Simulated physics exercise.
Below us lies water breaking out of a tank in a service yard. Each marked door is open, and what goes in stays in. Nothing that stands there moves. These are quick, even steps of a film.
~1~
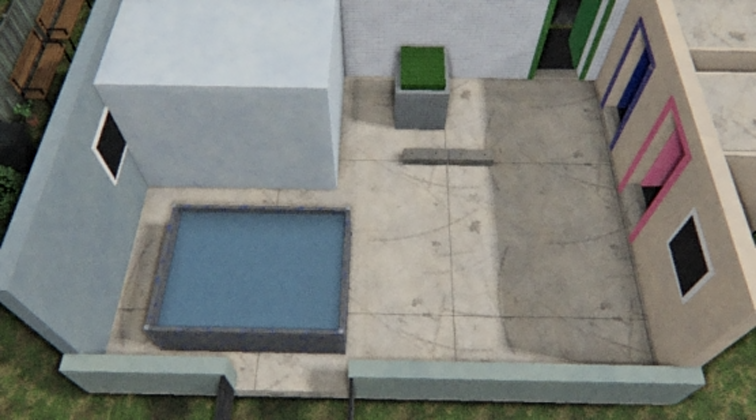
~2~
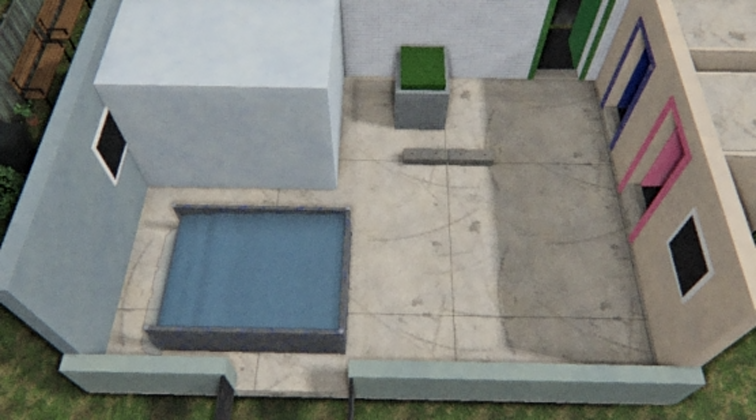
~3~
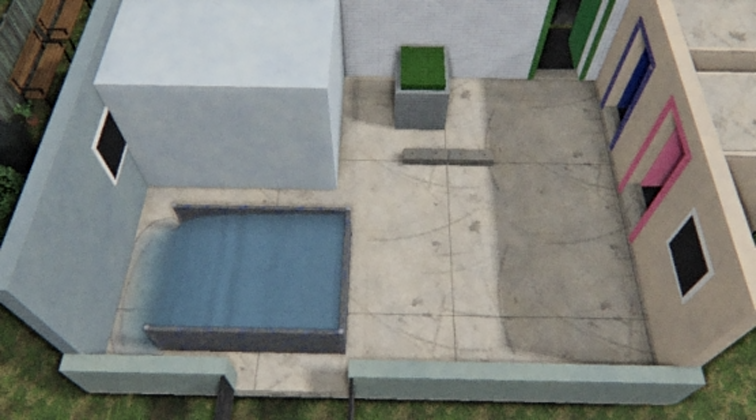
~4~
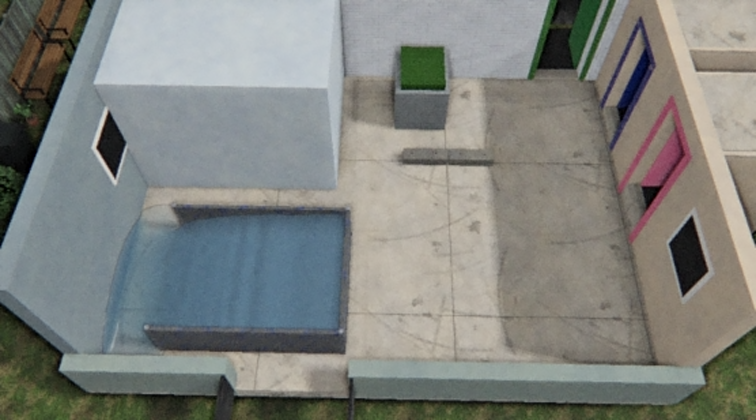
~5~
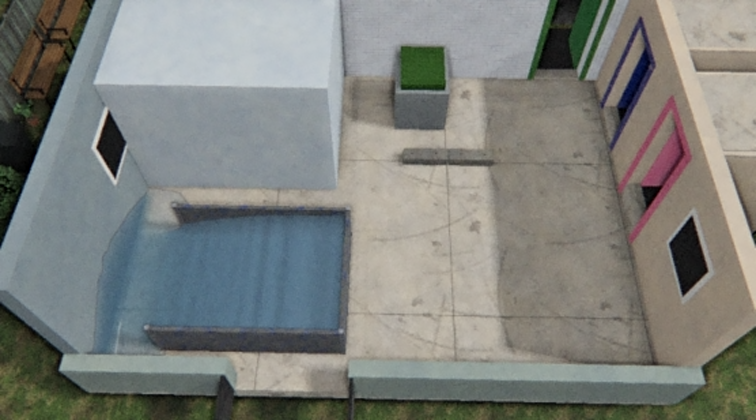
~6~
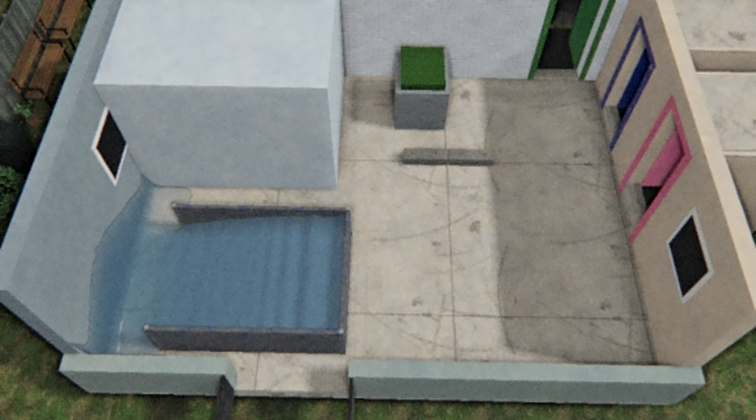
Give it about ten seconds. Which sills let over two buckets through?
In the end: The pink door admits no more than that; the blue door admits no more than that; the green door lets in a lot.
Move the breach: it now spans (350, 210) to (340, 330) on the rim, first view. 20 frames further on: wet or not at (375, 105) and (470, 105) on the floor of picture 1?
One after the other: Dry, free of water.
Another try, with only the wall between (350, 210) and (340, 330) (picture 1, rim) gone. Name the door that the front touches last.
I say the green-painted one.
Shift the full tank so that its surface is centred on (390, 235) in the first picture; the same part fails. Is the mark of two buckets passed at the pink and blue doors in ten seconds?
My reading: The pink one stays under; the blue one stays under.
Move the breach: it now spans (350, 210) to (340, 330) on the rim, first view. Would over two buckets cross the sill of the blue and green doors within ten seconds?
My reading: Blue door goes over; green door goes over.
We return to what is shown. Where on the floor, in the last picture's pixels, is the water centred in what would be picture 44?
Roughly at (323, 266).
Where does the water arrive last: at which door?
It is the one in green.
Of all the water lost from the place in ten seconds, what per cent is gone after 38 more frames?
Roughly 60 per cent.
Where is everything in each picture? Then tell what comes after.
The first frame shows still water in the open tank at (254, 268).
In the second frame, water pours out at (173, 279) and has run to (158, 352).
In the third frame, water pours out at (174, 281) and has run to a hidden place.
In the fourth frame, water pours out at (175, 282) and has run to a hidden place.
In the fifth frame, water pours out at (175, 282) and has run to (147, 194).
In the sixth frame, the front is at (149, 188), out from the gap at (175, 282).
A moment on, water covers 10 % of the floor; the pink door not reached, the blue door not reached, the green door not reached.
Next, water covers 25 % of the floor; the pink door not reached, the blue door not reached, the green door not reached.
Then, water covers 60 % of the floor; the pink door not reached, the blue door not reached, the green door not reached.
Later, water covers 75 % of the floor; the pink door wet at the sill, nothing in, the blue door wet at the sill, nothing in, the green door under two buckets in.
In the end, water covers 90 % of the floor; the pink door wet at the sill, nothing in, the blue door wet at the sill, nothing in, the green door over two buckets in.
